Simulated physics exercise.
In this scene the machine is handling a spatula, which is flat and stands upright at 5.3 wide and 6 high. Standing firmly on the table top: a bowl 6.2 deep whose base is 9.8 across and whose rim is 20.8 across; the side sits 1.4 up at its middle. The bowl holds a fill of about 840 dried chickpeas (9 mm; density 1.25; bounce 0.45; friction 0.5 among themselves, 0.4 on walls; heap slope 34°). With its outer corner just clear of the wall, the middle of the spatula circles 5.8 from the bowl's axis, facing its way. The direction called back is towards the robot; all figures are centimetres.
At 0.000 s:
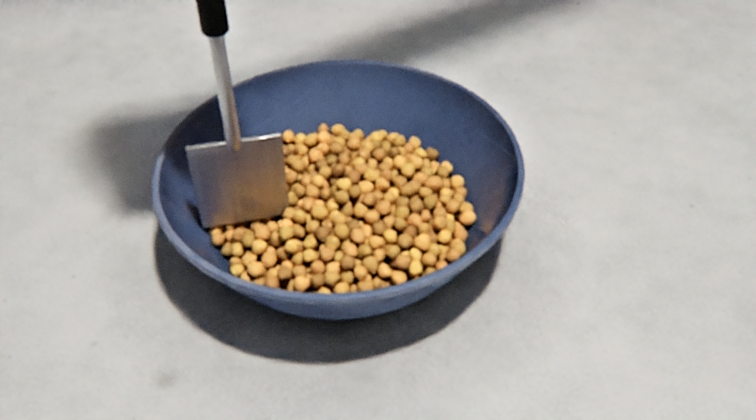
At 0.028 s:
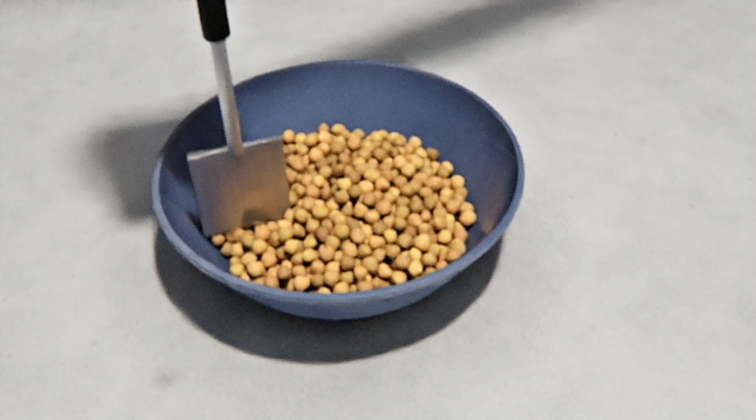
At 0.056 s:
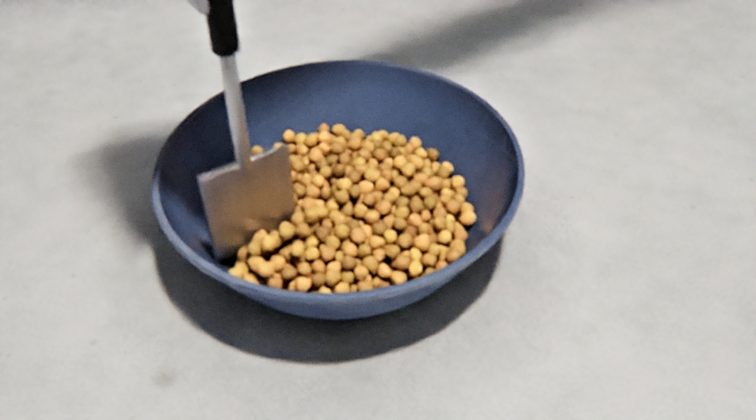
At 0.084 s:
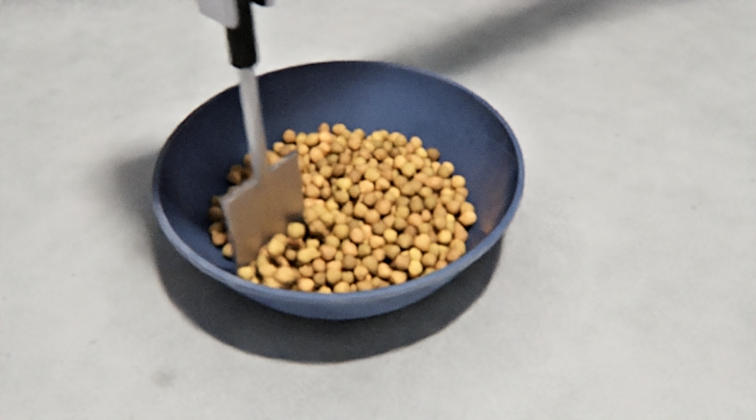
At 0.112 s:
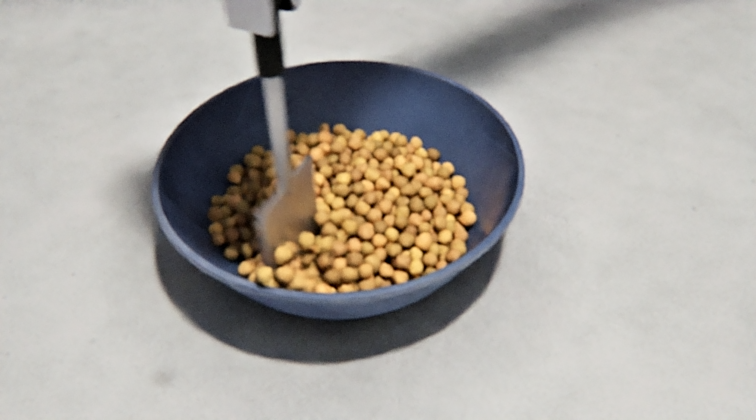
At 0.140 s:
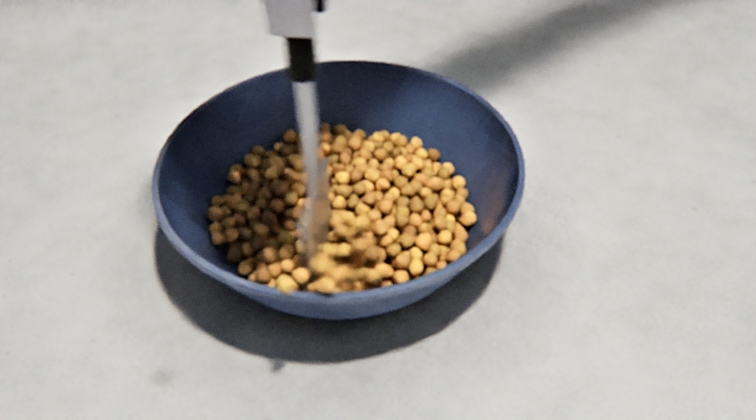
A robotic tool with a black-and-silver handle holds a flat metal spatula upright at the left inside a wide blue bowl of tan chickpeas, seen from above at an angle on a pale grey surface. The spatula sweeps slowly at first, then faster, rightward and toward the viewer through the chickpeas, turning edge-on and pushing some aside. The camera stays still.
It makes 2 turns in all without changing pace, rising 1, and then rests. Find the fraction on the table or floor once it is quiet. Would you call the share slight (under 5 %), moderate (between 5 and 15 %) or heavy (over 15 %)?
I would call it moderate.
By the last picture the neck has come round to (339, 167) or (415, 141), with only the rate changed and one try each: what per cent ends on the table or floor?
About 10 per cent, then about 20 per cent.
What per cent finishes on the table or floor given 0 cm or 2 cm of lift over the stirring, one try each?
Trial one: Roughly 20 %; trial two: Roughly 5 %.
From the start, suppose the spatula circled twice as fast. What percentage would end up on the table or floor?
It would come to around 20 percent.
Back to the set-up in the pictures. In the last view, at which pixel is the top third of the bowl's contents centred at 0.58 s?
Near (276, 191).
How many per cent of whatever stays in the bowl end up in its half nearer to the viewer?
50 %.
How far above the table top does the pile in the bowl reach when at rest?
The peak stands near 4.5 centimetres up.
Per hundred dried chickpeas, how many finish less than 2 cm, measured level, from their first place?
Around 65 per cent.
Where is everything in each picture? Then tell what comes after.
The first picture shows spatula neck at (230, 119), 0° round; upper third of the load around (346, 200), from x 215 to 470, top at y 130; 843 in the bowl.
The second picture shows spatula neck at (231, 124), 6° round; upper third of the load around (346, 200), from x 215 to 470, top at y 130.
The third picture shows spatula neck at (240, 139), 21° round; upper third of the load around (345, 201), from x 215 to 470, top at y 130.
The fourth picture shows spatula neck at (258, 152), 37° round; upper third of the load around (346, 201), from x 215 to 470, top at y 130.
The fifth picture shows spatula neck at (283, 162), 53° round; upper third of the load around (346, 202), from x 215 to 470, top at y 130.
The sixth picture shows spatula neck at (312, 167), 69° round; upper third of the load around (350, 202), from x 215 to 470, top at y 130; 842 in the bowl, 1 in flight or on the tool.
After 0.58 s, 325° round, highest piece 9 above the table; 797 in the bowl, 38 on the table or floor, 8 in flight or on the tool.
After 1.03 s, 221° round, highest piece 7 above the table; 777 in the bowl, 64 on the table or floor, 2 in flight or on the tool.
After 1.45 s, 0° round, highest piece 4 above the table; 775 in the bowl, 68 on the table or floor.
After 2.15 s, 0° round, highest piece 4 above the table; 775 in the bowl, 68 on the table or floor.
At rest, 775 in the bowl, 68 on the table or floor. That is 8 % on the table or floor.
